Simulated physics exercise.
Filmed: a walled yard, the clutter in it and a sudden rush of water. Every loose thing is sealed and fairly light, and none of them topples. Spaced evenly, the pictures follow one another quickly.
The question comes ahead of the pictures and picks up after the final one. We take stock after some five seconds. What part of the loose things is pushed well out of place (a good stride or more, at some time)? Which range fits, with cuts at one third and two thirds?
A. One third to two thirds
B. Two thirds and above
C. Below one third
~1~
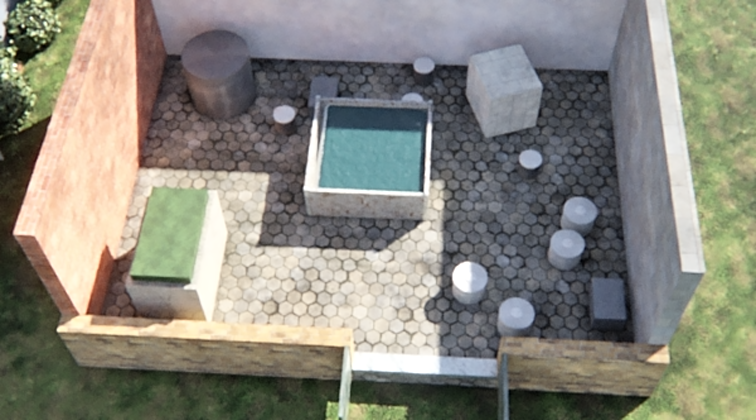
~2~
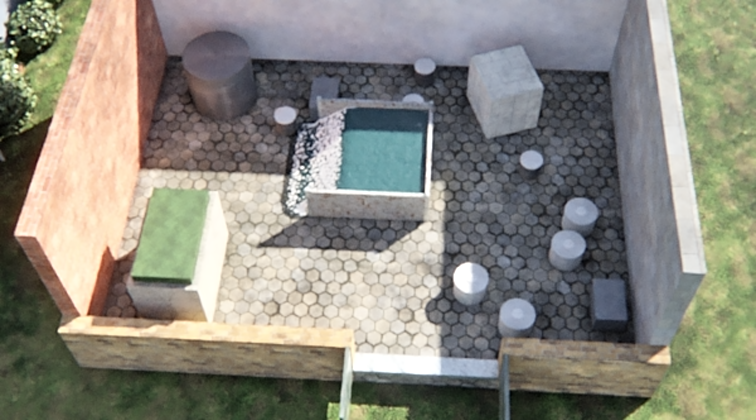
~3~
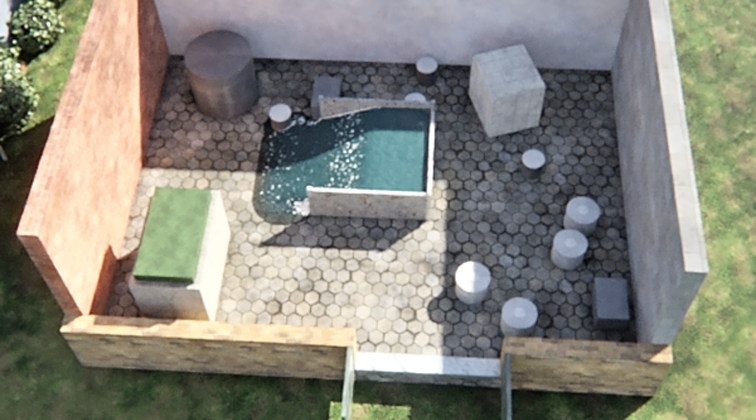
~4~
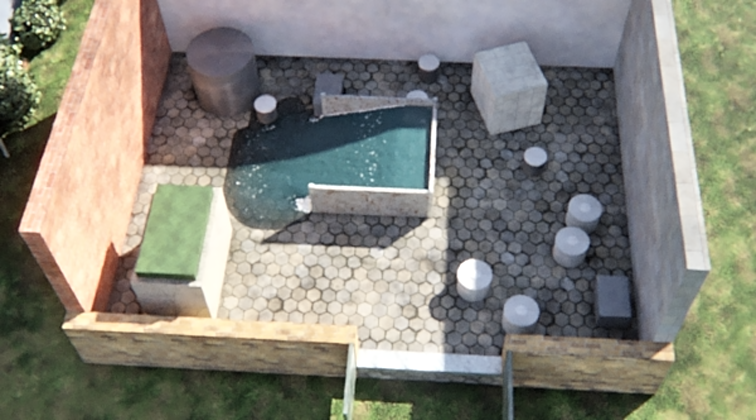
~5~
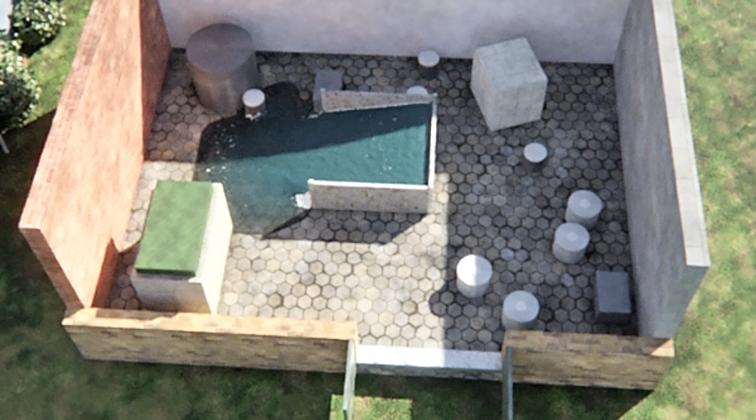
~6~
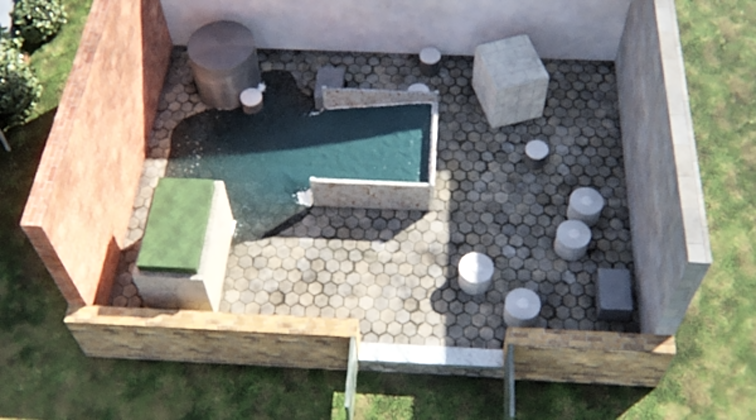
C, below one third.
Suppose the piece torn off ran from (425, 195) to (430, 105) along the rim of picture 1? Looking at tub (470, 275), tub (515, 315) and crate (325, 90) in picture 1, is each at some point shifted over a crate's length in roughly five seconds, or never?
First under that mark, then beyond that mark, then under that mark.
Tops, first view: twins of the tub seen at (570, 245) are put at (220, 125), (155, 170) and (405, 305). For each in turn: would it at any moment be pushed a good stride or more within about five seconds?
First driven off; second driven off; third falls short.
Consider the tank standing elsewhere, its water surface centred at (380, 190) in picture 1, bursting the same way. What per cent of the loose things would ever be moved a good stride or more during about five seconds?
The share comes to close to 30 percent.
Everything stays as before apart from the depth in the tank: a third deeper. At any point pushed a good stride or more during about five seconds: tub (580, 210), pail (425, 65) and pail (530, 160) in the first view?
Taking them as listed - a shorter distance for the first, the full distance for the second, a shorter distance for the third.
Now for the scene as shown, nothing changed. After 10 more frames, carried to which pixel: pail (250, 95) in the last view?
Near (157, 98).
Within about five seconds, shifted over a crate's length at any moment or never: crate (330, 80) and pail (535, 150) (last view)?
Order as asked - displaced that much, stays inside that.
A moment on, 1 of 10 are well off their spots; 1 afloat.
Next, 1 of 10 are well off their spots; 1 afloat.
Later, 1 of 10 are well off their spots; 1 afloat.
In the end, 3 of 10 are well off their spots, and 3 have been at some point; 3 afloat.
